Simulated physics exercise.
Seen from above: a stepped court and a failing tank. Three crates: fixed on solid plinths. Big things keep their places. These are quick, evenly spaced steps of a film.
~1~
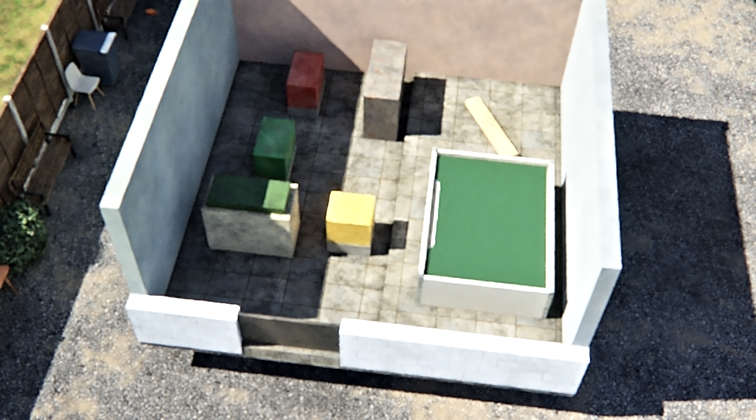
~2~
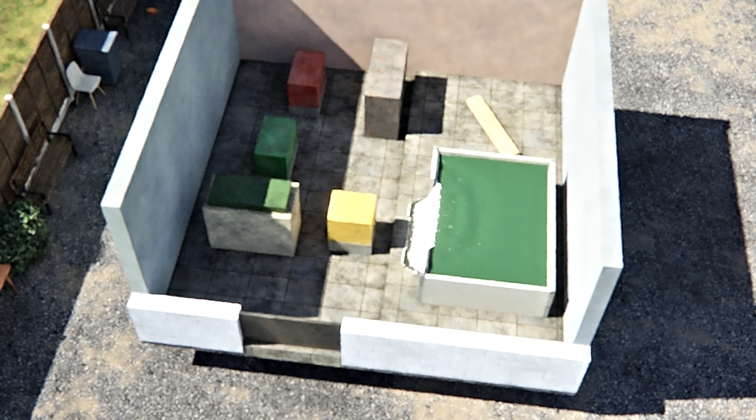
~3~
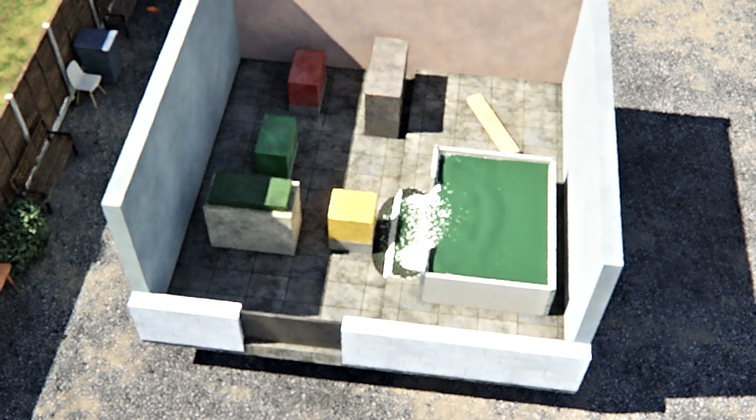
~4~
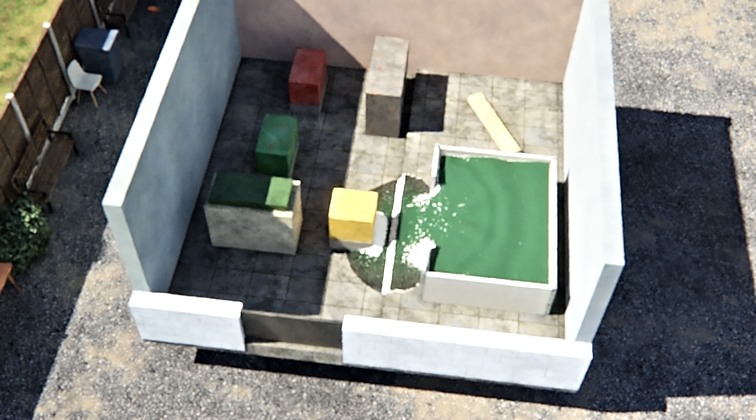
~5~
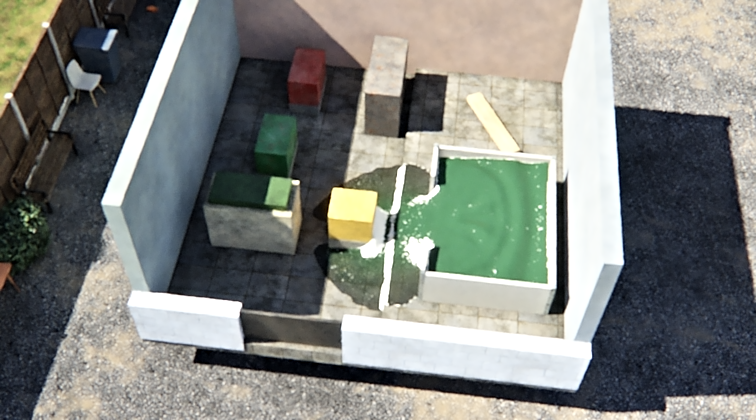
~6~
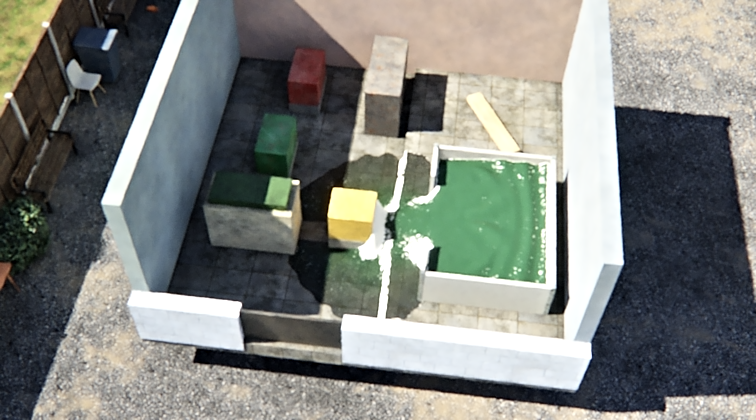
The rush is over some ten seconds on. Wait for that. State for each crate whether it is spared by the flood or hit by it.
Outcome: The yellow crate will not stay dry, the red crate will not stay dry, the green crate will not stay dry.
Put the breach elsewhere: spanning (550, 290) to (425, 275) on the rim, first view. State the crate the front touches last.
It's the red-painted one.
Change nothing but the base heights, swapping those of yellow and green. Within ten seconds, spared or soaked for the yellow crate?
Note: Yellow crate is flooded.
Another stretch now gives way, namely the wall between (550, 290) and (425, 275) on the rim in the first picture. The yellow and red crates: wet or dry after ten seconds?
In that case the yellow one is never flooded and the red one is never flooded.
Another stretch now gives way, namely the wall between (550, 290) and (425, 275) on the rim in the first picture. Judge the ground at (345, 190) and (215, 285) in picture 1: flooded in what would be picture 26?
Going in the order you asked, the first is drenched and the second is drenched.
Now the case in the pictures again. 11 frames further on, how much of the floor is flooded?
I make it 55 per cent.
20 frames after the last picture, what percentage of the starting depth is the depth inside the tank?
Roughly 40 percent.
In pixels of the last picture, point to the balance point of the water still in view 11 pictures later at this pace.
I'd put my finger on (405, 227).
A moment on, water covers 35 % of the floor; the yellow crate water round its plinth, the red crate not reached, the green crate water round its plinth.
Next, water covers 55 % of the floor; the yellow crate water round its plinth, the red crate water round its plinth, the green crate water round its plinth.
Then, water covers 65 % of the floor; the yellow crate water round its plinth, the red crate water round its plinth, the green crate water round its plinth.
Later, water covers 65 % of the floor; the yellow crate water round its plinth, the red crate water round its plinth, the green crate water round its plinth.
In the end, water covers 65 % of the floor; the yellow crate was topped, the red crate was topped, the green crate was topped.
